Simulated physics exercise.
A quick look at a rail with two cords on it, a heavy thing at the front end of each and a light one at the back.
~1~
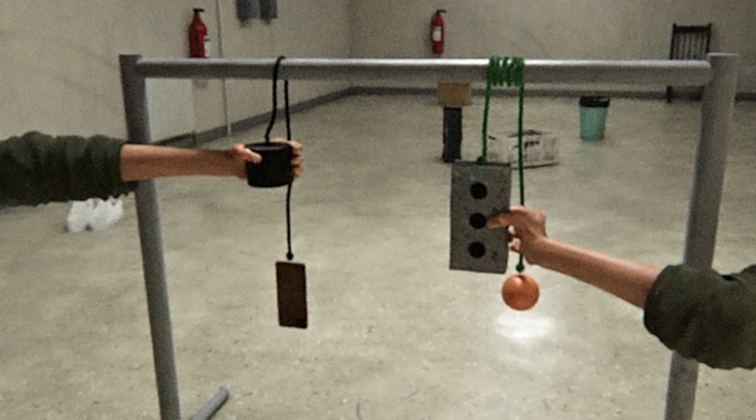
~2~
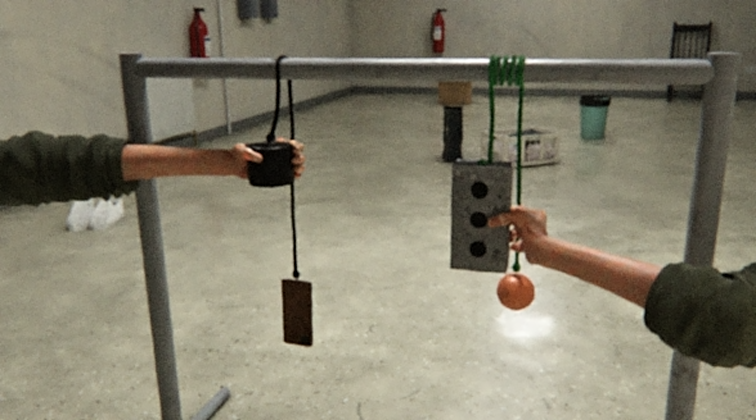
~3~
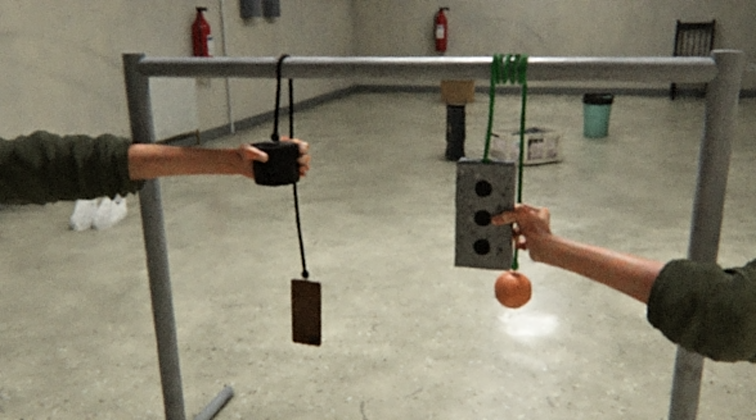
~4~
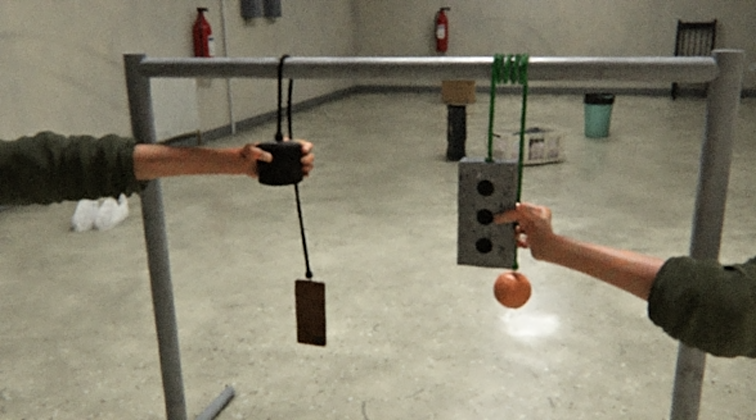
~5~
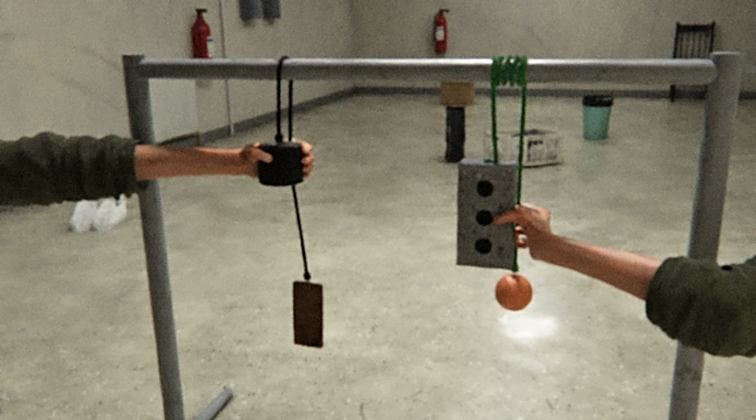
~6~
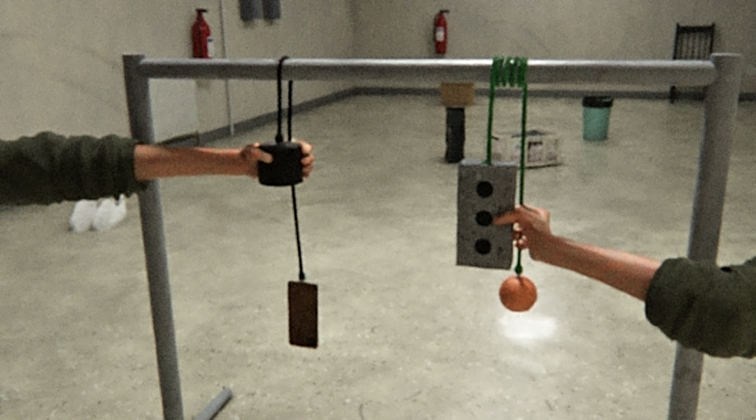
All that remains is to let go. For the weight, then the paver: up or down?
As it turns out, the weight runs down to the floor. The paver is held.
Then, 0.30 s on from there, weight dropping near (287, 250); paver off the floor near (489, 227).
Then, 0.58 s on from there, weight on the floor; paver off the floor near (495, 226).
In the end, weight on the floor; paver off the floor near (492, 227). The weight drops and the paver keeps its height.
